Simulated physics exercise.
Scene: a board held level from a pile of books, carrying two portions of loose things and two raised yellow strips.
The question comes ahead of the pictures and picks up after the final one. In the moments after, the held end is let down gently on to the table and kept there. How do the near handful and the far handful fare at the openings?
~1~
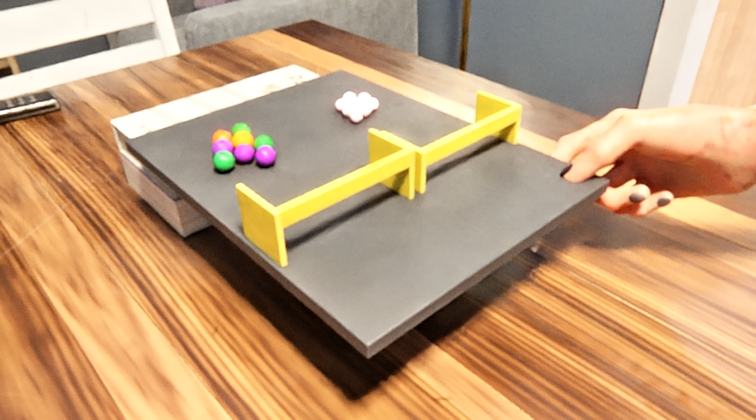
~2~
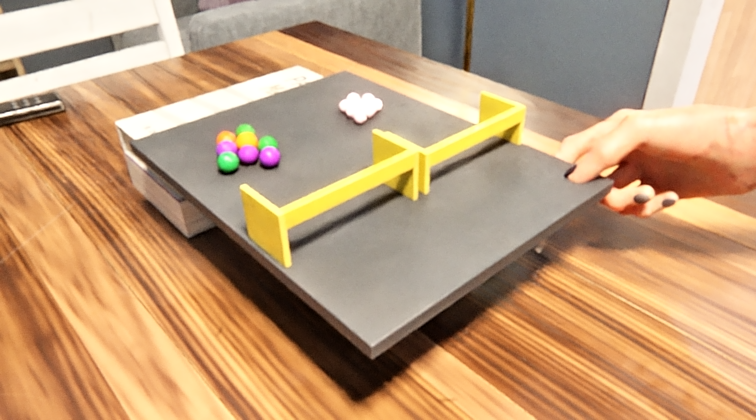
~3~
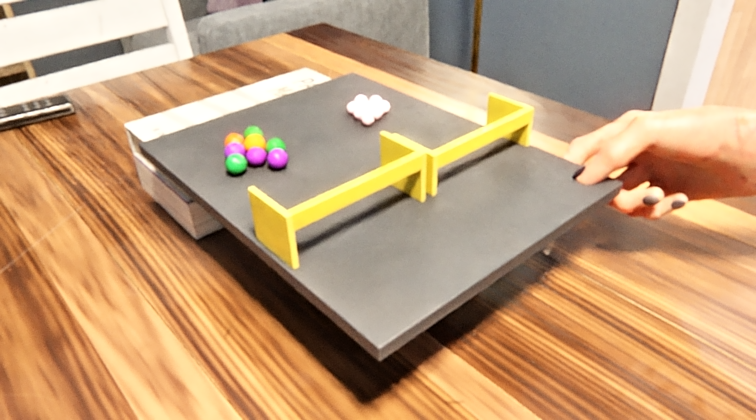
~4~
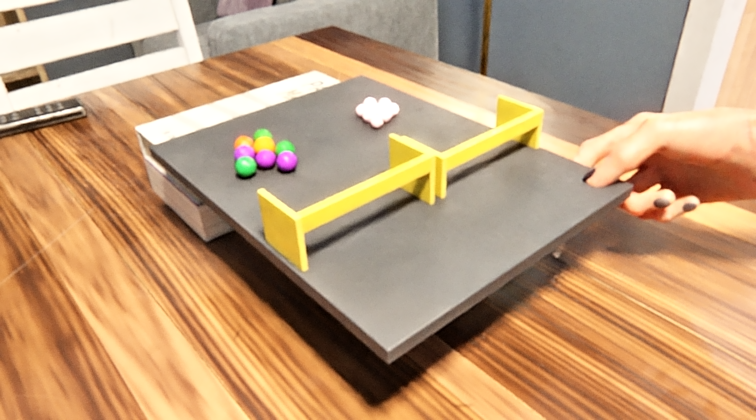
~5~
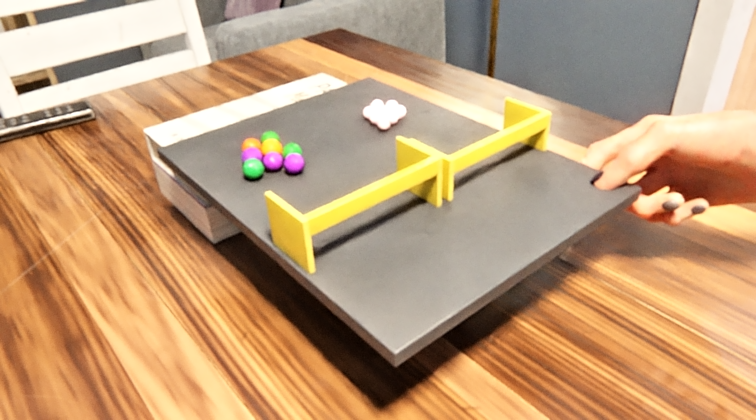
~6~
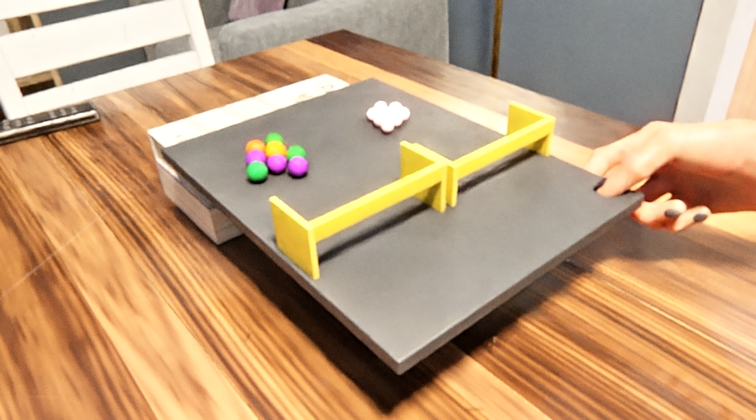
Look at the near handful: It makes it past. Far handful, meanwhile, makes it past.
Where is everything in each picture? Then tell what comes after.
In the first picture, held end of the board at (369, 334), level; book pile at (244, 123), about a quarter as high as the board is long; near handful at (244, 154), a few gumballs; far handful at (357, 105), a few sugar pearls; near gate at (348, 186), its slot higher than a piece; far gate at (472, 134), its slot higher than a piece.
In the second picture, held end of the board at (373, 335), level; far handful at (361, 106).
In the third picture, held end of the board at (381, 337), level; near handful at (256, 157).
In the fourth picture, held end of the board at (390, 340), level; far handful at (377, 111).
In the fifth picture, held end of the board at (397, 342), level; near handful at (273, 161).
In the sixth picture, held end of the board at (401, 351), down by 1°; book pile at (276, 132); near handful at (275, 152), not moving; far handful at (388, 115), not moving; near gate at (380, 200); far gate at (504, 147).
Then, 0.41 s after the last picture, board sloping at 12°; near handful on its way down; far handful on its way down.
Then, 0.77 s after the last picture, board resting at 16°; near handful all past its gate; far handful all past its gate.
At rest, board resting at 16°; near handful all past its gate; far handful all past its gate.
